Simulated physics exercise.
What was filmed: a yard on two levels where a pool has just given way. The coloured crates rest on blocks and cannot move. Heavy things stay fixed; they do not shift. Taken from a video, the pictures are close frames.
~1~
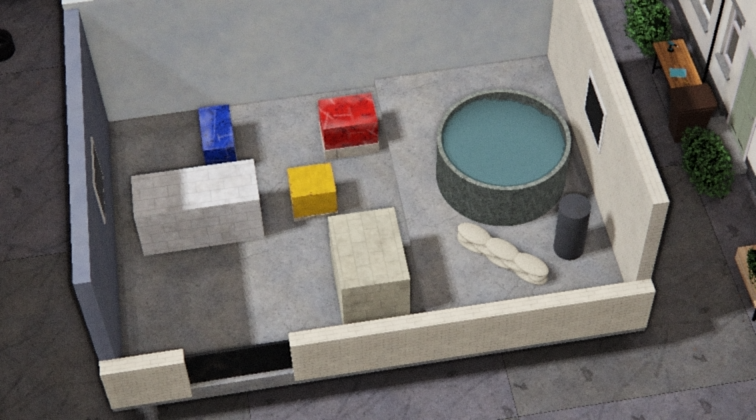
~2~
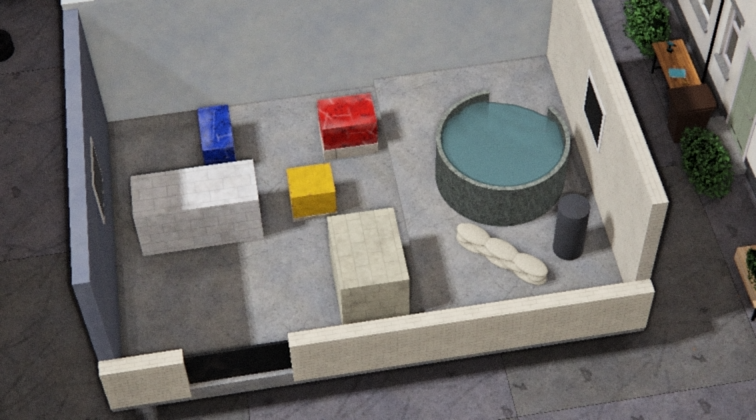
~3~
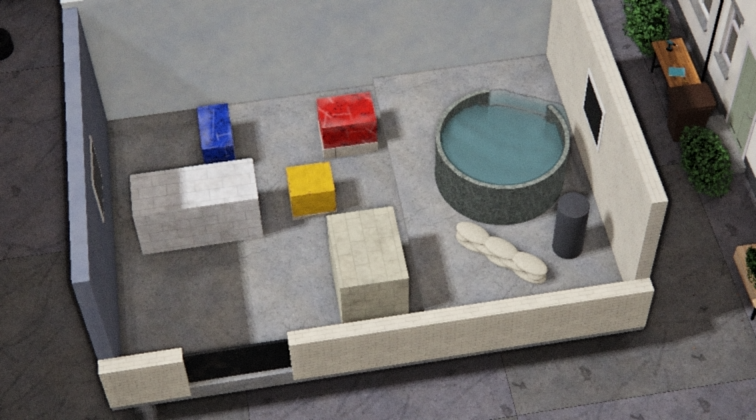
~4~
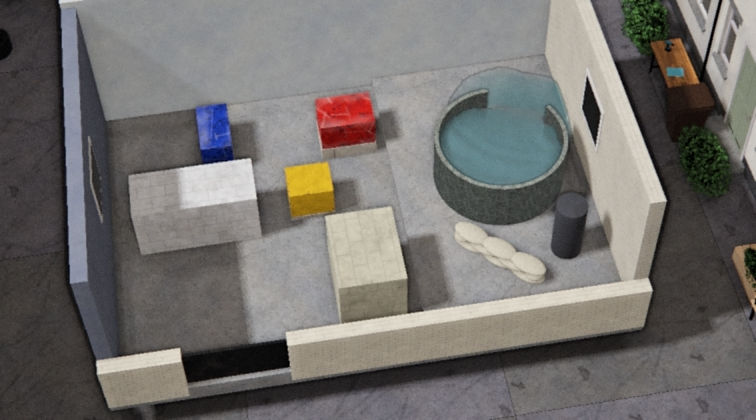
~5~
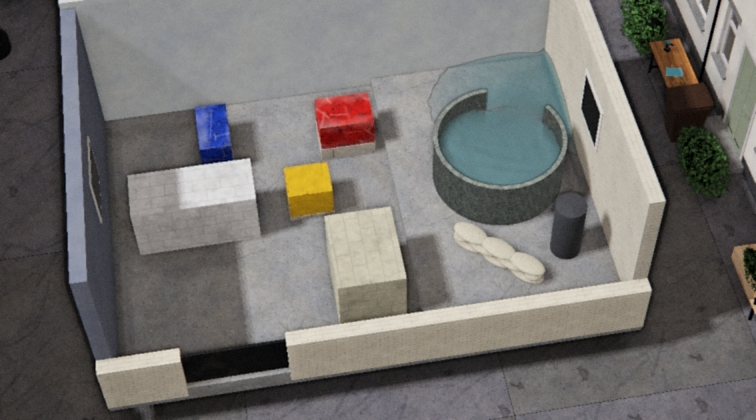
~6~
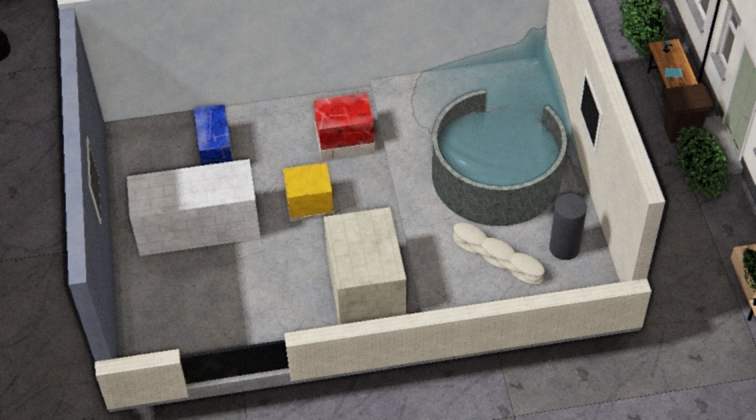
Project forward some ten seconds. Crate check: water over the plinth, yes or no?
Red crate yes, yellow crate yes, blue crate yes.
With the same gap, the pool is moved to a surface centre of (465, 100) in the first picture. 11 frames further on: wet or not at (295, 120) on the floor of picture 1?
Verdict on that spot: Inundated.
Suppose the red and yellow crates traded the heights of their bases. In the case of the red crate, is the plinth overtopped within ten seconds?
Well, the red crate is inundated then.
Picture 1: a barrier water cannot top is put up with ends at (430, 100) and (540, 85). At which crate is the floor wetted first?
Looks like the red-painted one.
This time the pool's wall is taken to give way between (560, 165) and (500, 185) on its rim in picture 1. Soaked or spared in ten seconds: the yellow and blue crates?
As I see it, the yellow crate gets reached, and the blue crate gets reached.
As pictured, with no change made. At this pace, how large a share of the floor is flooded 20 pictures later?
Estimate: Near 50 %.
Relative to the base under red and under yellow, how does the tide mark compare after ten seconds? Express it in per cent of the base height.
Roughly 150 percent, then 190 percent.
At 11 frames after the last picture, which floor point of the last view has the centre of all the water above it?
That puts it at around (484, 132).
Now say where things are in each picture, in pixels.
In the first frame, still water in the round tank at (503, 141).
In the second frame, the front is at a hidden place, out from the gap on the round tank's far side.
In the third frame, the front is at (564, 108), out from the gap on the round tank's far side.
In the fourth frame, water pours out on the round tank's far side and has run to (503, 70).
In the fifth frame, water pours out on the round tank's far side and has run to (544, 55).
In the sixth frame, the front is at (427, 72), out from the gap on the round tank's far side.
A moment on, water covers 15 % of the floor; the red crate not reached, the yellow crate not reached, the blue crate not reached.
Next, water covers 25 % of the floor; the red crate water round its plinth, the yellow crate not reached, the blue crate not reached.
Then, water covers 50 % of the floor; the red crate water round its plinth, the yellow crate water round its plinth, the blue crate water round its plinth.
Later, water covers 90 % of the floor; the red crate water round its plinth, the yellow crate water round its plinth, the blue crate water round its plinth.
In the end, water covers 90 % of the floor; the red crate was topped, the yellow crate was topped, the blue crate was topped.
